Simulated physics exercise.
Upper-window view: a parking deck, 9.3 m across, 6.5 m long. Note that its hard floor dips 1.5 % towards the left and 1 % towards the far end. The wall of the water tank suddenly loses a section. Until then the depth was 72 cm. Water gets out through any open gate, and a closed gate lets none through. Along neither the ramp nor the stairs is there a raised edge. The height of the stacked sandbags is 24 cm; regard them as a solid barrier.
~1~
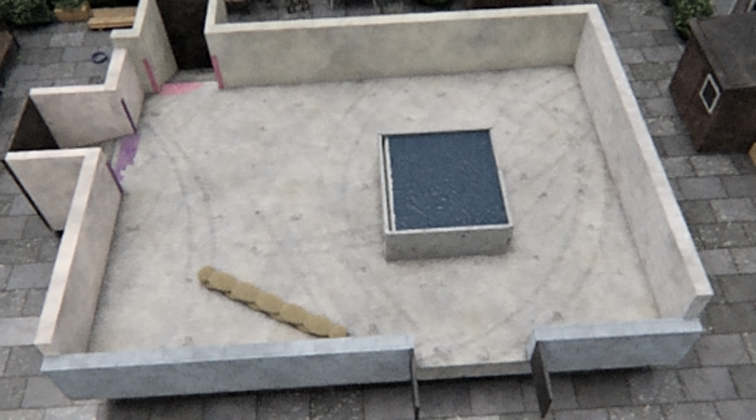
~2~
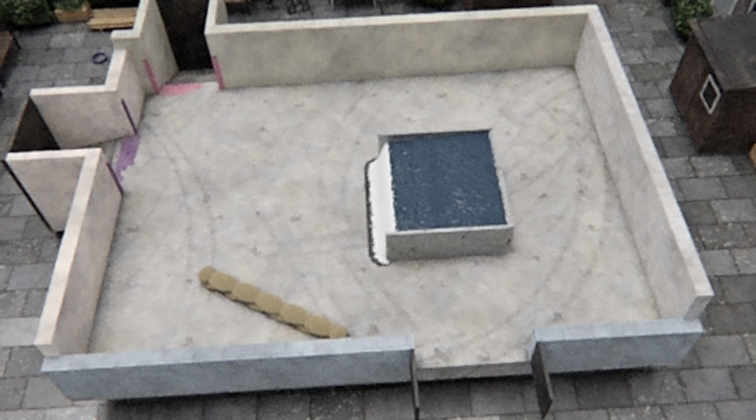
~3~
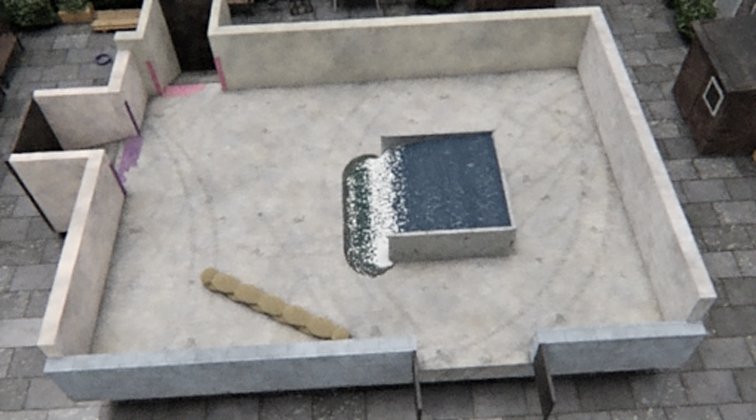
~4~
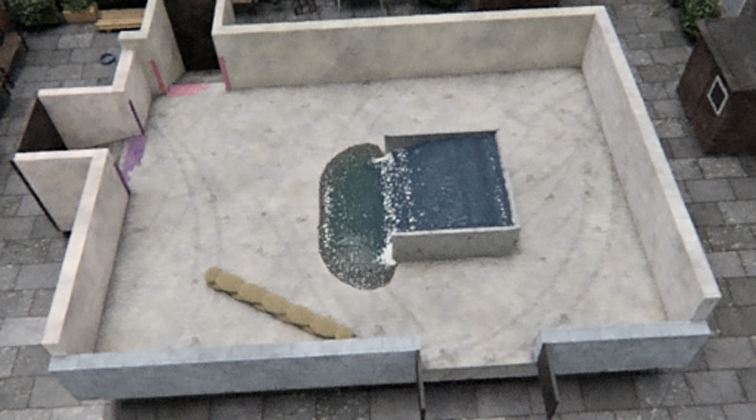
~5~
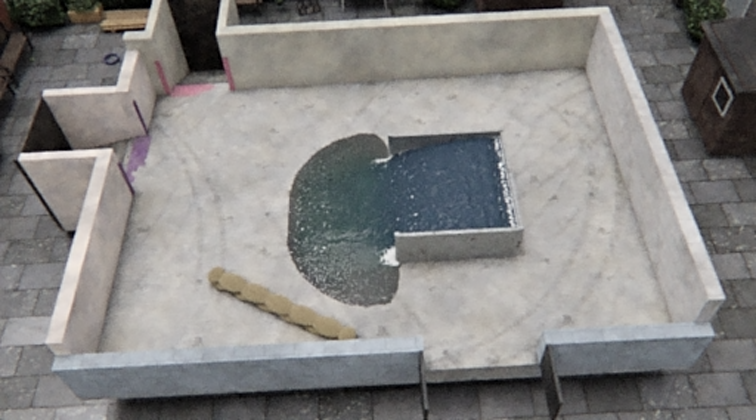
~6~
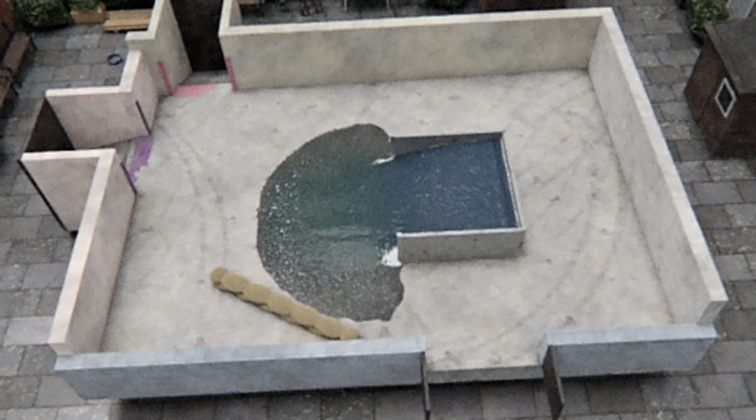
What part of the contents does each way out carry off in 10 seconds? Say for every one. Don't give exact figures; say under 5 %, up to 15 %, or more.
The gate ends up with under 5 %, the stairwell (marked pink) ends up with more than 15 %, the ramp down (marked purple) ends up with more than 15 %.
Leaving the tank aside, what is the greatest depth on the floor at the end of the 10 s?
Up to some 11 cm.
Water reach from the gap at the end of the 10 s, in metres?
Roughly 6.2 m.
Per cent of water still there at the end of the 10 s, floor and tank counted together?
I'd put it at some 50 percent still there.
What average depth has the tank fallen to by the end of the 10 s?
Roughly 1 centimetres.
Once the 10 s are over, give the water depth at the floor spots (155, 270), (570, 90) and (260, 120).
Depths in turn: Roughly 7, 0 and 4 centimetres.
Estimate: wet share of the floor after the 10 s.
Wet share: Near 60 percent.
A moment later water covers 35 % of the floor and is deepest (29 cm) near (390, 191); gone so far, the gate 0 %, the stairwell (marked pink) 0 %, the ramp down (marked purple) 0 %.
Soon after water covers 45 % of the floor and is deepest (44 cm) near (126, 238); gone so far, the gate 0 %, the stairwell (marked pink) 0 %, the ramp down (marked purple) 3 %.
Next water covers 50 % of the floor and is deepest (30 cm) near (154, 120); gone so far, the gate 0 %, the stairwell (marked pink) 2 %, the ramp down (marked purple) 11 %.
Later on water covers 55 % of the floor and is deepest (19 cm) near (158, 102); gone so far, the gate 0 %, the stairwell (marked pink) 11 %, the ramp down (marked purple) 21 %.
At the end water covers 60 % of the floor and is deepest (11 cm) near (159, 96); gone so far, the gate 0 %, the stairwell (marked pink) 19 %, the ramp down (marked purple) 30 %.
